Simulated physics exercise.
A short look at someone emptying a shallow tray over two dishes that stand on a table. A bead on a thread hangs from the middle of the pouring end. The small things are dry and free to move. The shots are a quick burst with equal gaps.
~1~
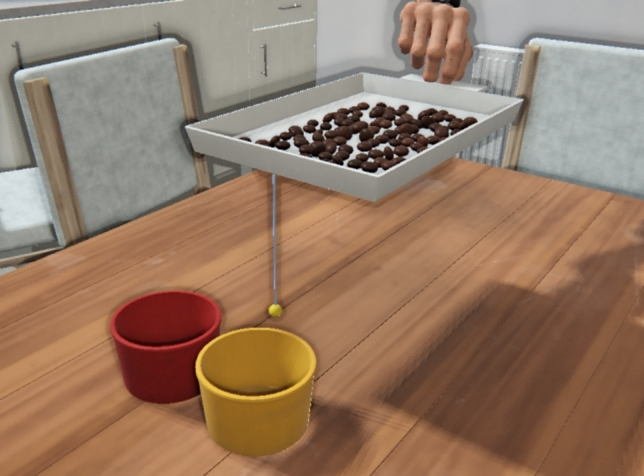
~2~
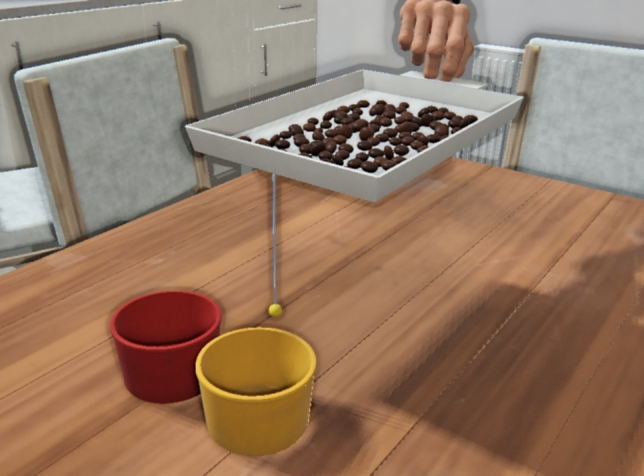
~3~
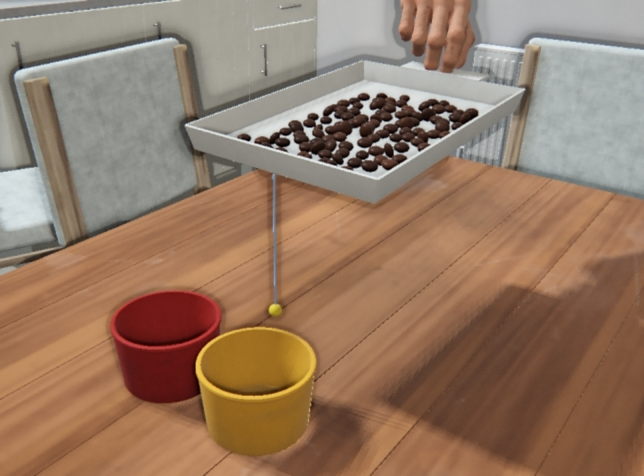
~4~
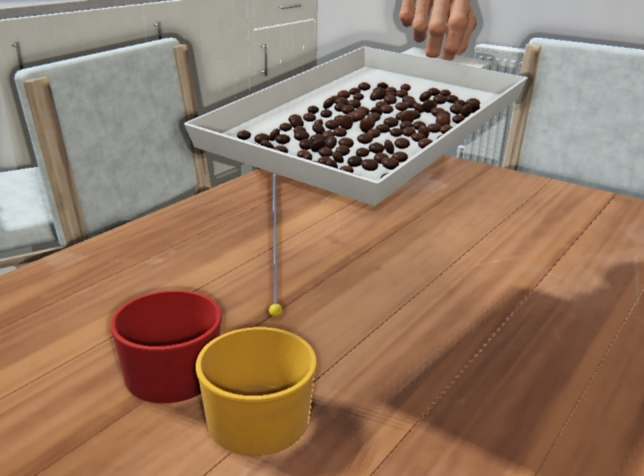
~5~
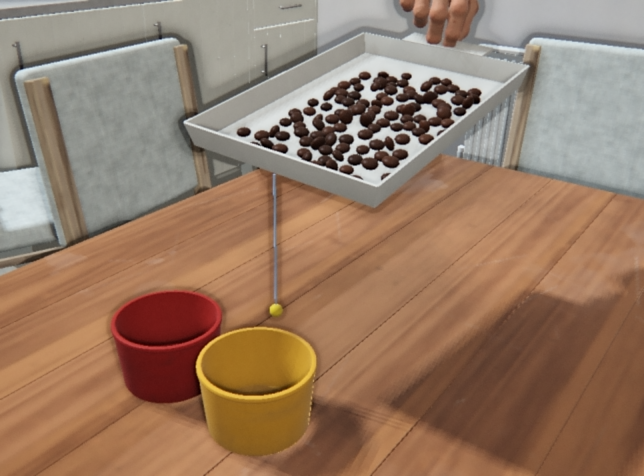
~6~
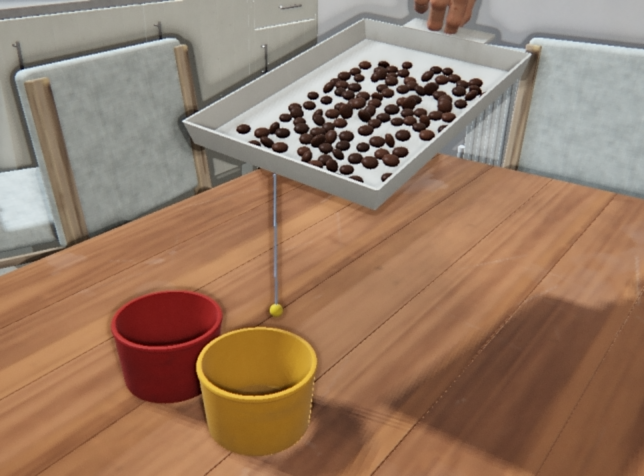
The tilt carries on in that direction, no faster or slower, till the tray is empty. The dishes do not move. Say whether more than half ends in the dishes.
In the dishes lies less than half of it.
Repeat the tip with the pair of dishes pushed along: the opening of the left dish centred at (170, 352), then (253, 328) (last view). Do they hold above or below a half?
One: The smaller part. Two: Above a half.
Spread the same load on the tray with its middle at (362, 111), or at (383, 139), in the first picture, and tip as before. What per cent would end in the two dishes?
Roughly 30 per cent, and 30 per cent.
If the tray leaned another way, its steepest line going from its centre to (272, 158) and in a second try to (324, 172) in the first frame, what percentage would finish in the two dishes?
In turn 90 and 50 in a hundred.
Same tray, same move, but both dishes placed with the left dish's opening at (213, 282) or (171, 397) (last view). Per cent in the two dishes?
About 0 and 0 per cent.
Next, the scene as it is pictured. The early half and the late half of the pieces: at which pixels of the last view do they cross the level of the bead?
At about (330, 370), then at (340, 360).
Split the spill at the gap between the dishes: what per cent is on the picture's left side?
About 10 per cent.
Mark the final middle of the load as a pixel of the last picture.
Roughly at (323, 459).
Just after the last frame, tray tipped steeply; almost all on the tray; just a few in the air.
A moment on, tray tipped right over; about a tenth on the tray; about a tenth in the right dish; roughly half outside both; roughly a quarter in the air.
Further on, tray tipped past a quarter turn; roughly a quarter in the right dish; the larger part outside both.
When it is over, tray tipped past a quarter turn; roughly a quarter in the right dish; not one in the left dish; the larger part outside both.
